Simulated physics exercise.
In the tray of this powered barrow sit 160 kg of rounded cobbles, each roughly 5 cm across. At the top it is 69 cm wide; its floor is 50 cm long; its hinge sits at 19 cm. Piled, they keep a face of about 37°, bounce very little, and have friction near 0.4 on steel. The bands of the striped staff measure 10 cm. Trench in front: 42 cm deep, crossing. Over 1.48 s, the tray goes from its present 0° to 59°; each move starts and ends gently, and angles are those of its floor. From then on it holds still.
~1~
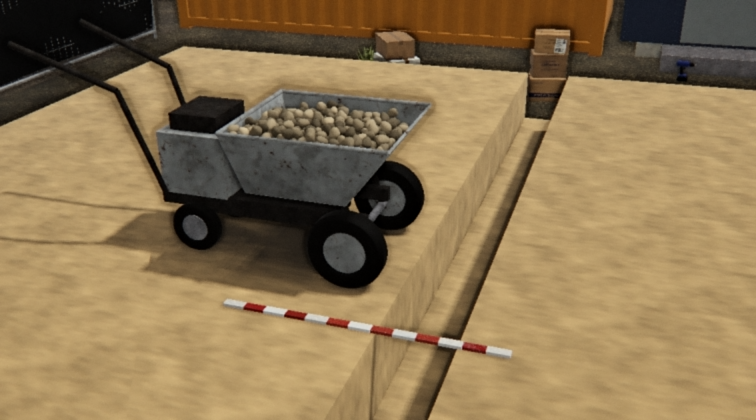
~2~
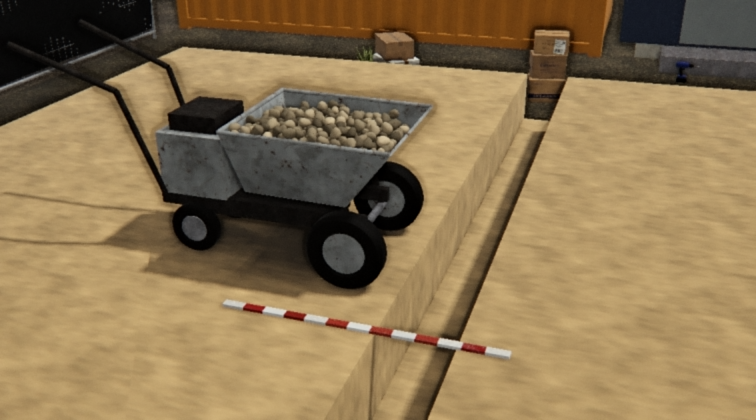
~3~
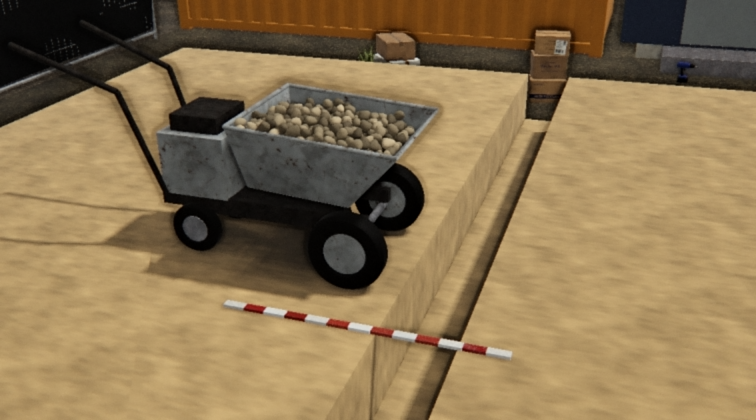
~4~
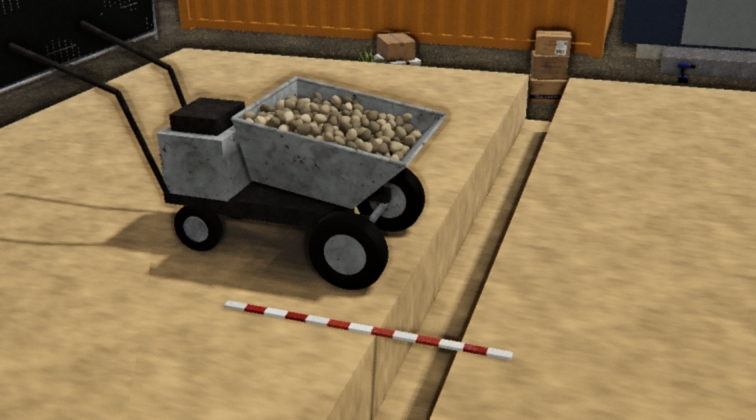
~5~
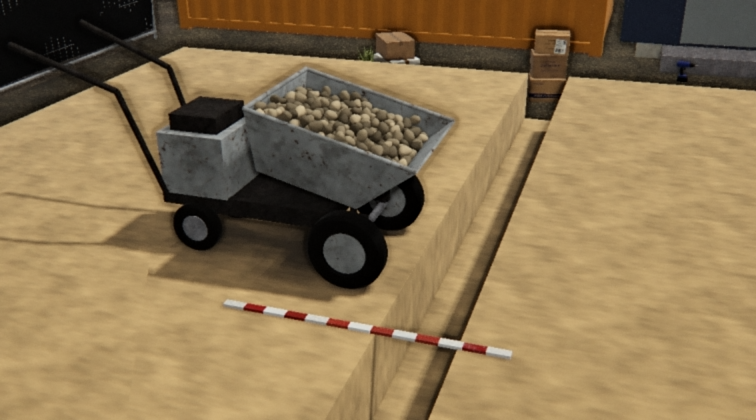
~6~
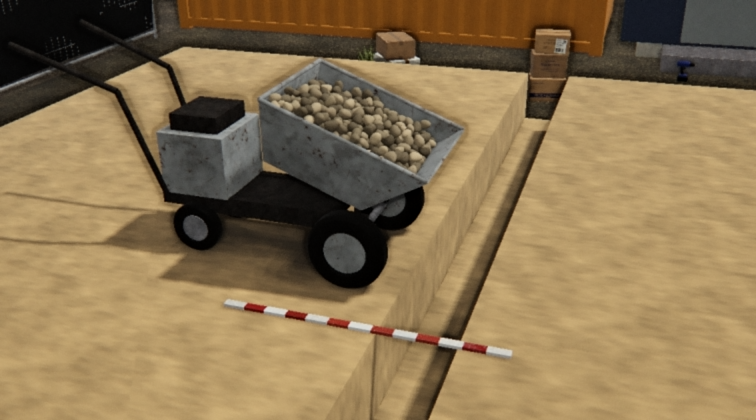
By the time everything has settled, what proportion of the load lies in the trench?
About 24 percent of the load.
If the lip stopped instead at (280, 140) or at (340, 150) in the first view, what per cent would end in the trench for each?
45 % and 60 %.
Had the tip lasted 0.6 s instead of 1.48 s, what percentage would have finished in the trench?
It would be near 15 per cent.
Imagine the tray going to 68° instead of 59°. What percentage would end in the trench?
Some 40 in a hundred, I'd say.
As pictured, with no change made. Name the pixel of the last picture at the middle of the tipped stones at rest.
Roughly (513, 274), I'd say.
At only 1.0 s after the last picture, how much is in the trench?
Around 0 per cent of it, at that instant.
Then, 0.5 s after the last picture the floor is at 50°, 100 % in the tray; the foremost stones are at (465, 201).
Then, 1.0 s after the last picture the floor is at 59°, 84 % in the tray, 1 % in the trench, 15 % past the trench; the foremost stones are at (553, 286).
Then, 1.3 s after the last picture the floor is at 59°, 61 % in the tray, 2 % in the trench, 37 % past the trench; the foremost stones are at (626, 279).
Then, 3.3 s after the last picture the floor is at 59°, 33 % in the tray, 24 % in the trench, 43 % past the trench; the foremost stones are at (685, 282).
